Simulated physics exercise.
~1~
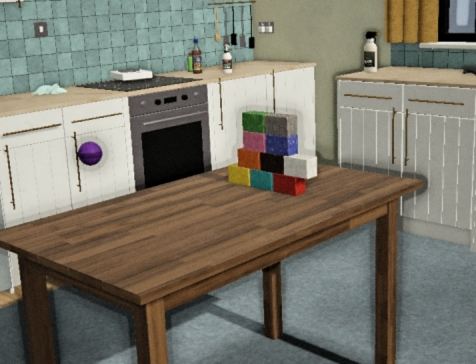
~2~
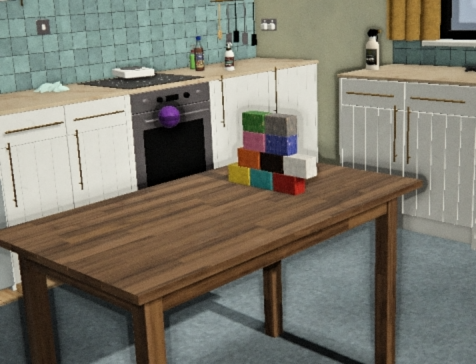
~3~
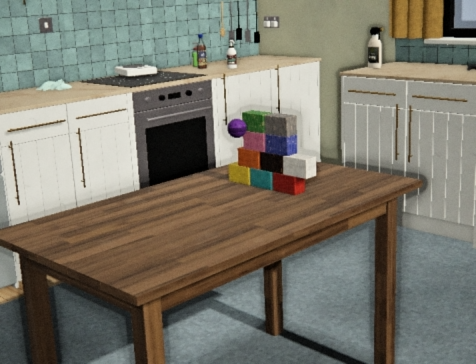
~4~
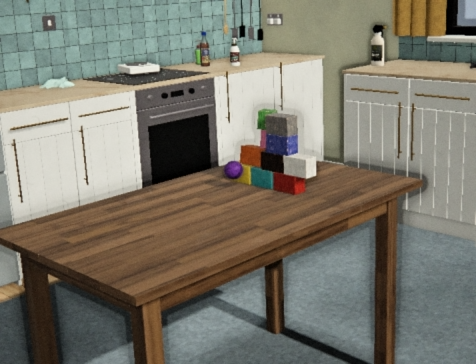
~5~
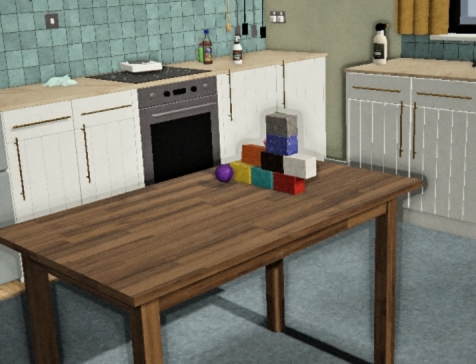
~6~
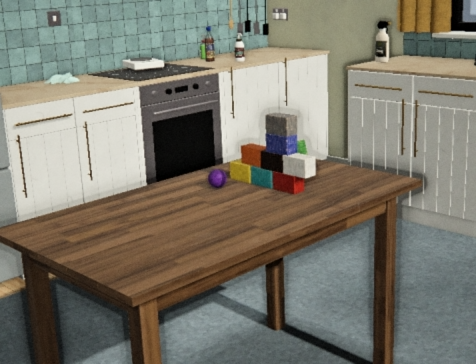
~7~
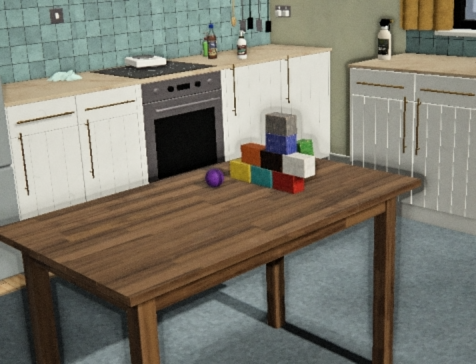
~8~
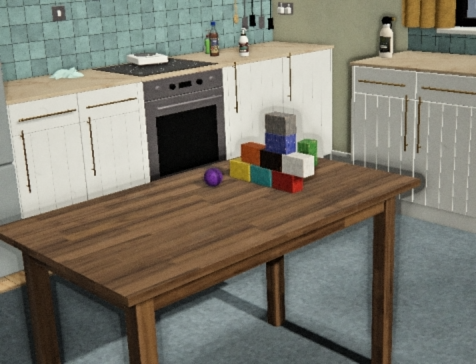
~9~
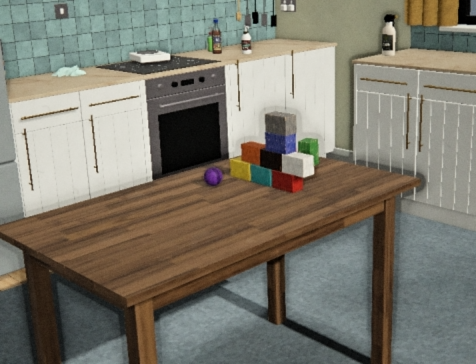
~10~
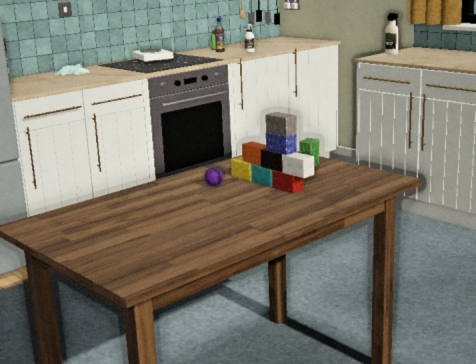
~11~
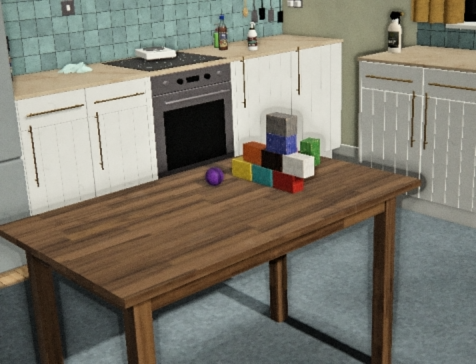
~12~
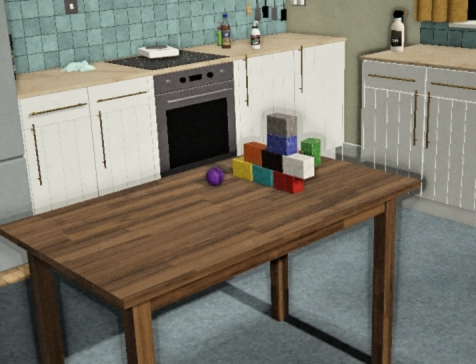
A purple ball flew in from the left across a kitchen and struck the stacked colored blocks on a wooden table, knocking the green and pink ones off the top, then rolled back slightly and stopped, with the green block lying behind the standing pile.
